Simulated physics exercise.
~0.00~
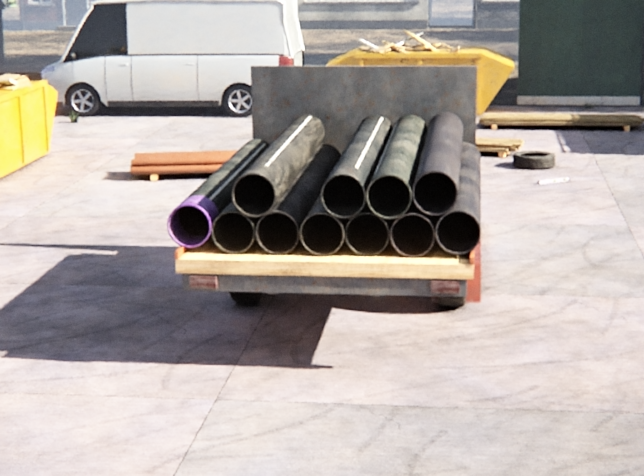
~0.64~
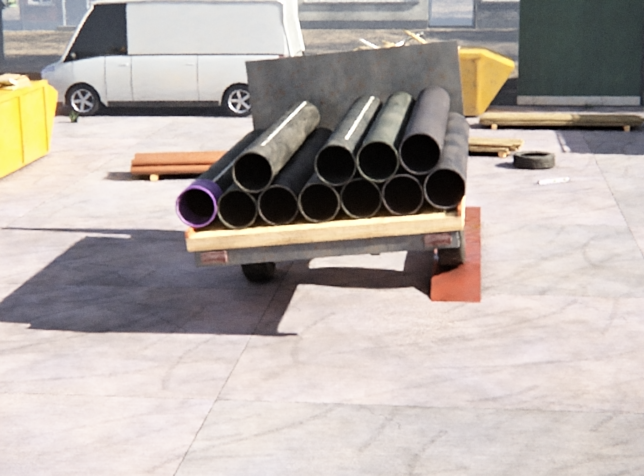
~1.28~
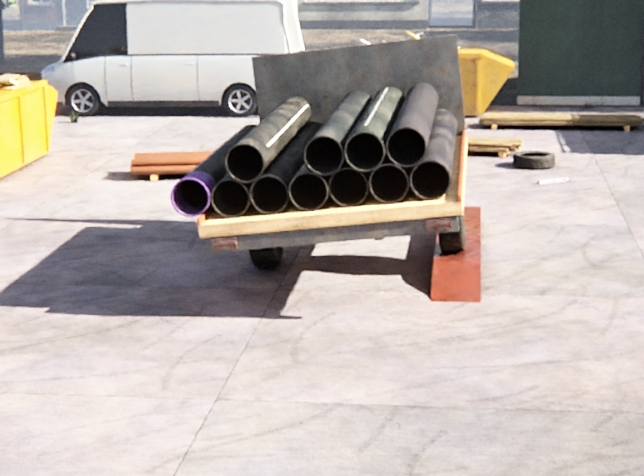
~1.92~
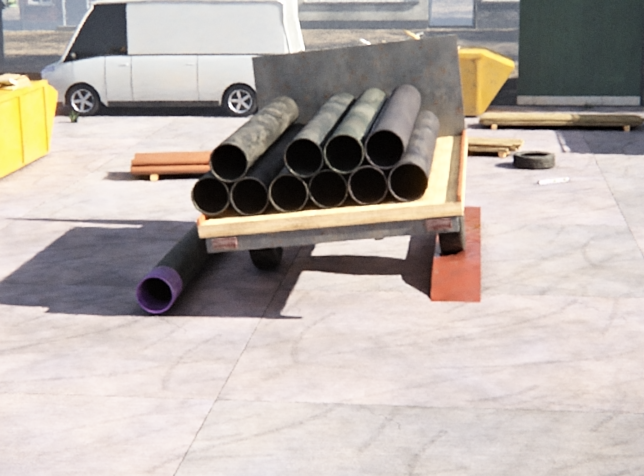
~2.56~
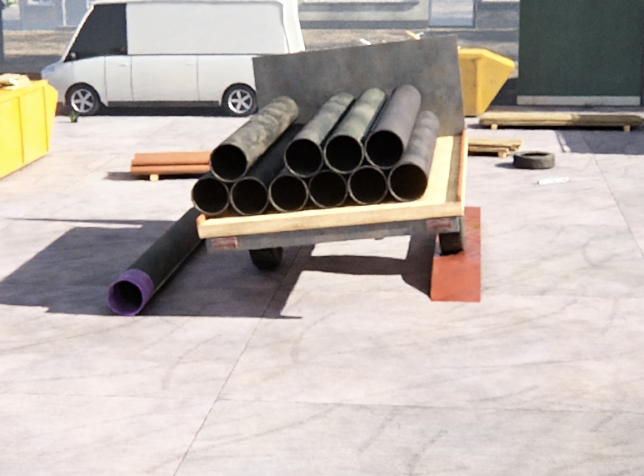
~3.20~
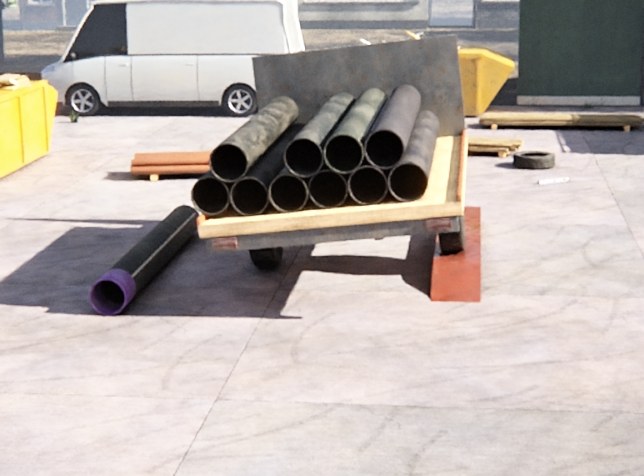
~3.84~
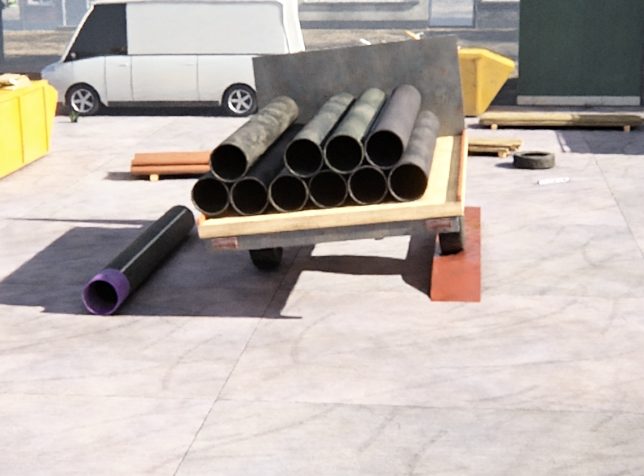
A purple-ended pipe rolls off the left side of a tilting trailer onto the ground.
